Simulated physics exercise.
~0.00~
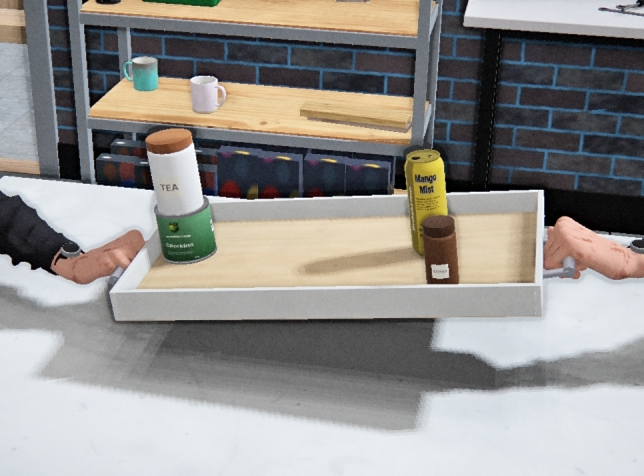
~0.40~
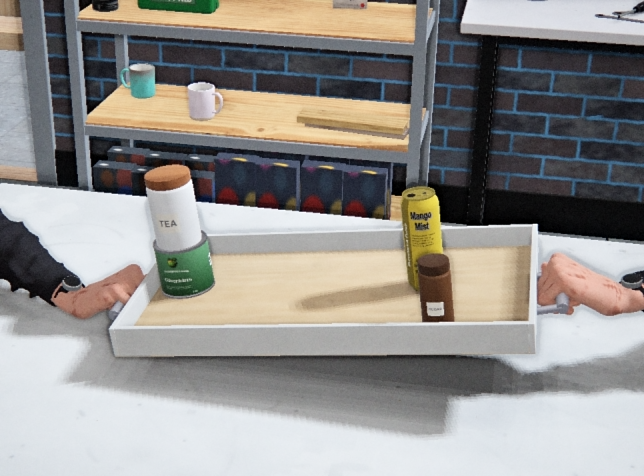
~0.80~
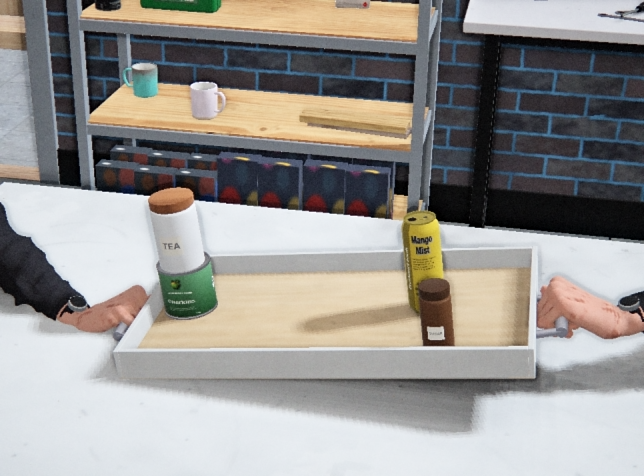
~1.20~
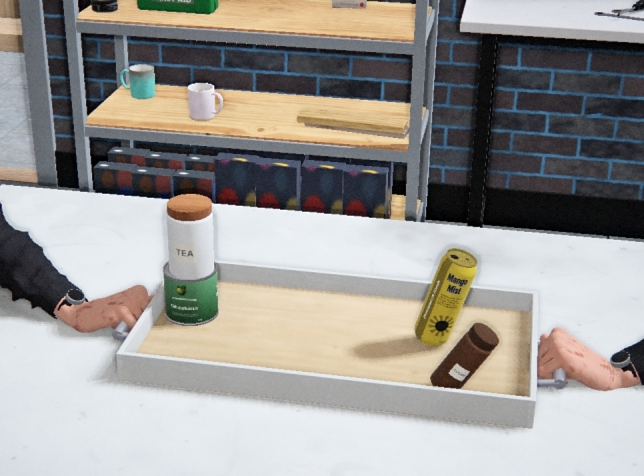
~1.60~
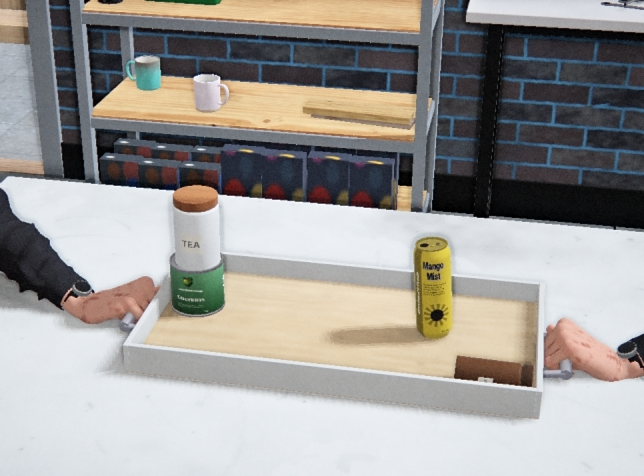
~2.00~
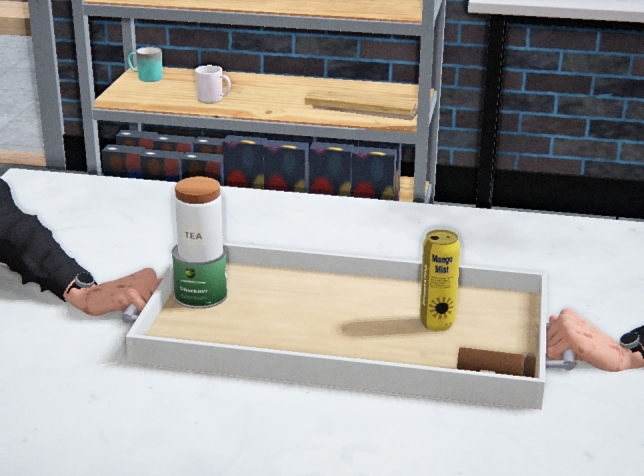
At the start, two hands hold a shallow white-rimmed tray by its ends above a pale table, with a white tea jar stacked on a green tin at the left and a yellow can behind a brown shaker at the right. The hands lower the tray toward the table with all four items still in place. As the tray comes down flat, the yellow can and the brown shaker tilt to the right. The can rocks back upright, but the shaker topples onto its side. At the end, it lies in the front right corner while the others stand.
